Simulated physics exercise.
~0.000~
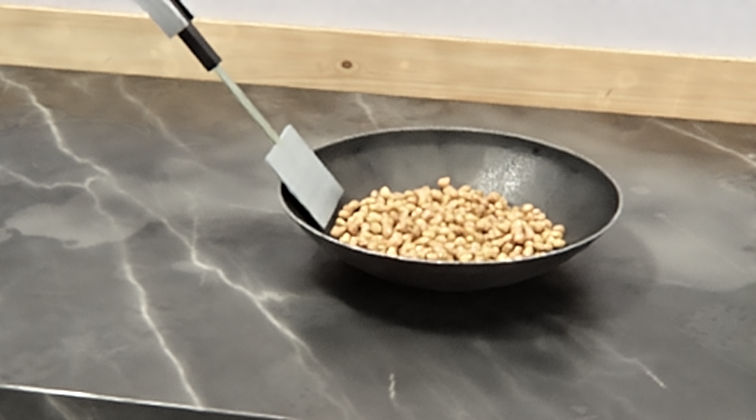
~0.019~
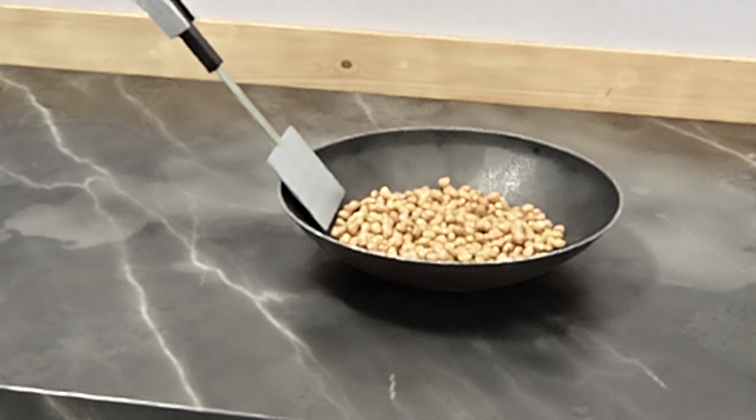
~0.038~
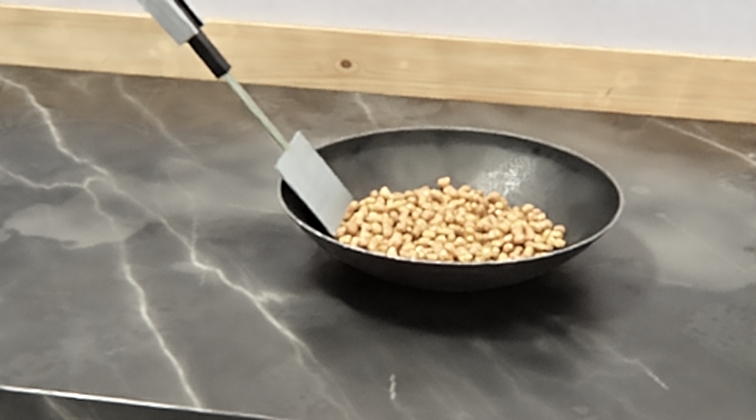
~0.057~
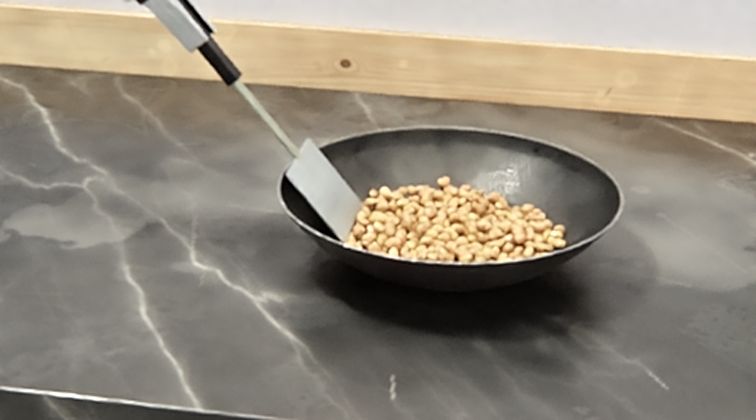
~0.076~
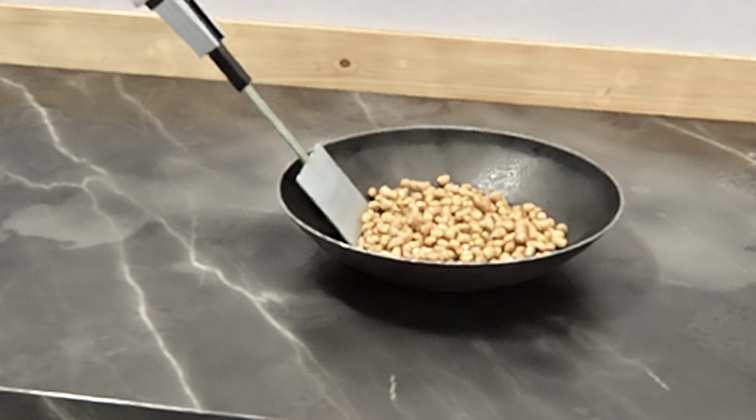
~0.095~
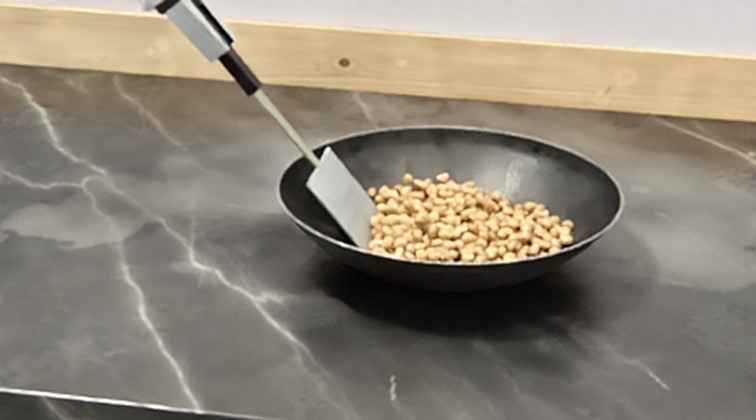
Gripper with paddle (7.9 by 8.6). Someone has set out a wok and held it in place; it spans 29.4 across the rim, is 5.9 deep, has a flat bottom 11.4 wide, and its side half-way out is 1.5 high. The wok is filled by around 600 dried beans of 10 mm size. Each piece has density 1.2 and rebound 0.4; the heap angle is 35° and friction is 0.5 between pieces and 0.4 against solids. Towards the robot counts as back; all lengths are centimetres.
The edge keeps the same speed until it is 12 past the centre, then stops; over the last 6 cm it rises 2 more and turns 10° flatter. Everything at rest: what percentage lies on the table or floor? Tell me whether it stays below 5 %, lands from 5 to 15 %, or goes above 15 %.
It goes above 15 %.
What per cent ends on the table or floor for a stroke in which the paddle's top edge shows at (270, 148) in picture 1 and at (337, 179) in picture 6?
My guess would be close to 35 per cent.
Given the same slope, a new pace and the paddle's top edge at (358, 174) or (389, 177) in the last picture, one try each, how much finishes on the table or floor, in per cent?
Near 40 per cent in the first try and near 45 per cent in the second.
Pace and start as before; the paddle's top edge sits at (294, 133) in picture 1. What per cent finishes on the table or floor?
Roughly 30 percent ends on the table or floor.
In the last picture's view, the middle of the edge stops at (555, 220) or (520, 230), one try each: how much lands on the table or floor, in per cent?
Around 5 per cent for the first try and 0 per cent for the second.
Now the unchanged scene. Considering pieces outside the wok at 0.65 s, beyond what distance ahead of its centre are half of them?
It sits close to 20 cm ahead of the middle.
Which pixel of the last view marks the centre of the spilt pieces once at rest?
(690, 263), roughly.
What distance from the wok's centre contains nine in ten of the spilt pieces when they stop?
About 25 cm from the centre.
By 0.24 s, sloping 50°, highest piece 6 above the table; 599 in the wok.
By 0.38 s, sloping 48°, highest piece 8 above the table; 589 in the wok, 10 on the blade or in flight.
By 0.65 s, sloping 40°, highest piece 7 above the table; 440 in the wok, 156 on the table or floor, 3 on the blade or in flight.
By 1.70 s, sloping 40°, highest piece 6 above the table; 439 in the wok, 160 on the table or floor.
Final count, 439 in the wok, 160 on the table or floor. That is 27 % on the table or floor.
